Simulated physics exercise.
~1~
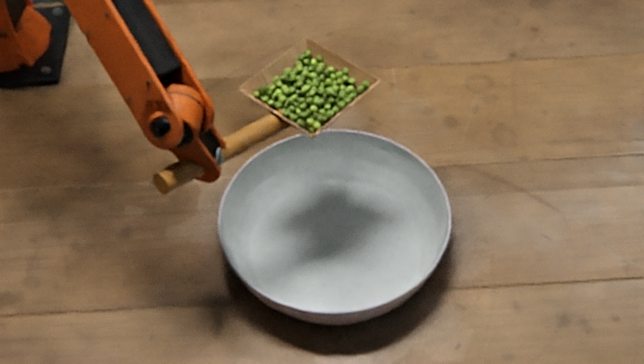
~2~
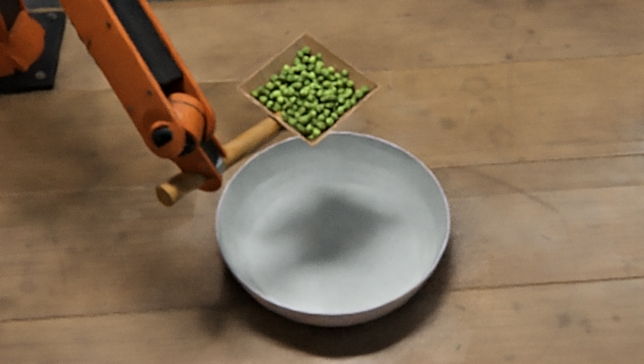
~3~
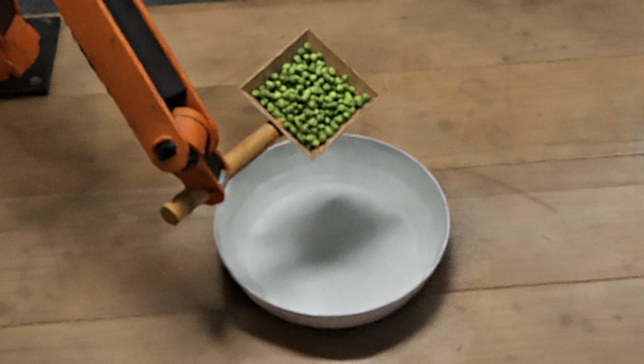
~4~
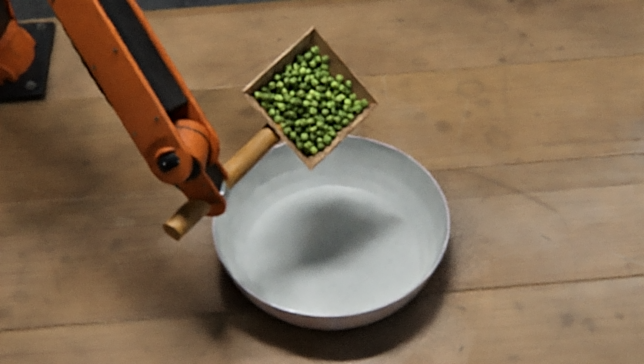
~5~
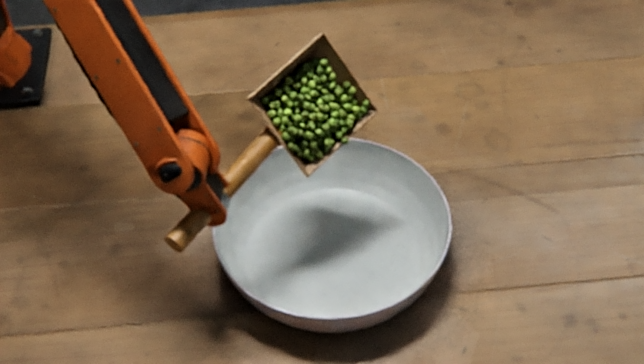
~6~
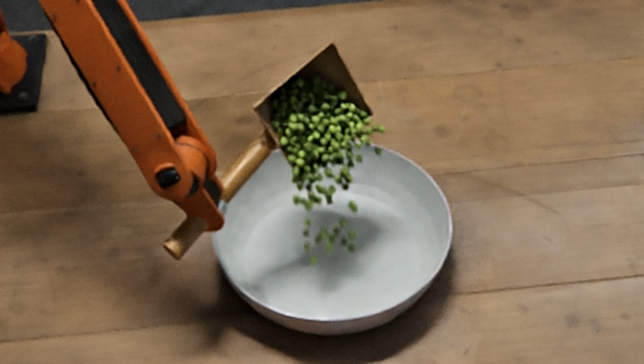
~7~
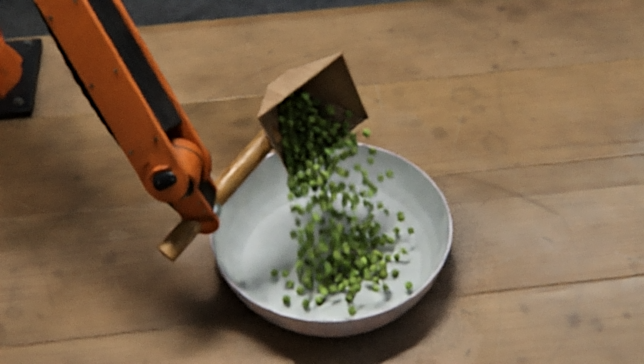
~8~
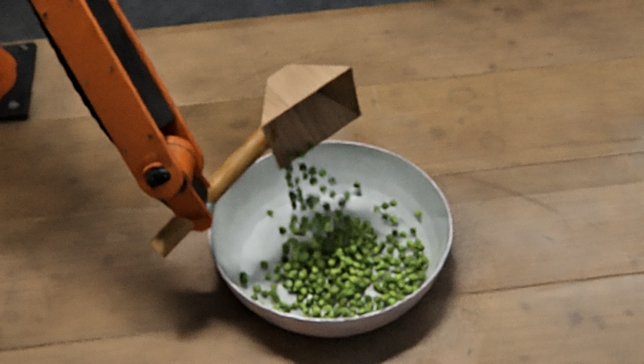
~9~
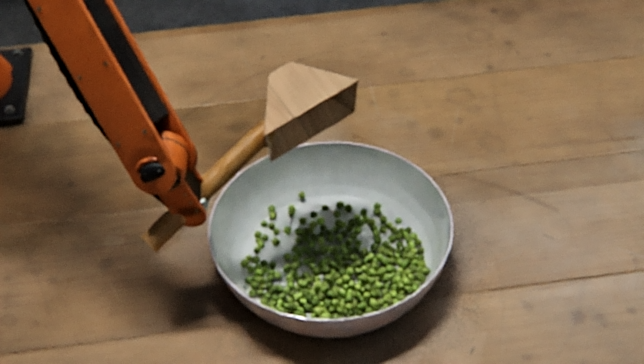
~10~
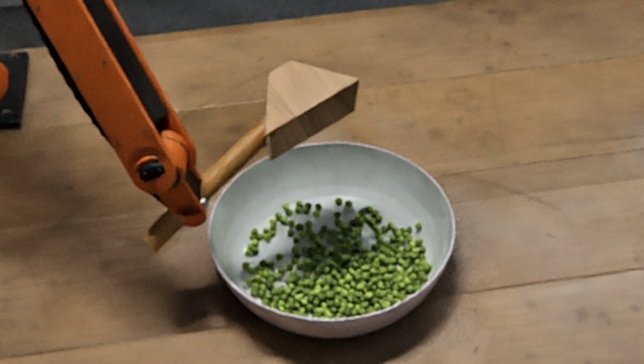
Green peas tumbled from a square wooden scoop as an orange robotic arm gradually tipped it over a wide, pale round pan on a wooden surface. The peas spread across the pan's bottom, and the emptied scoop stayed upturned above it.
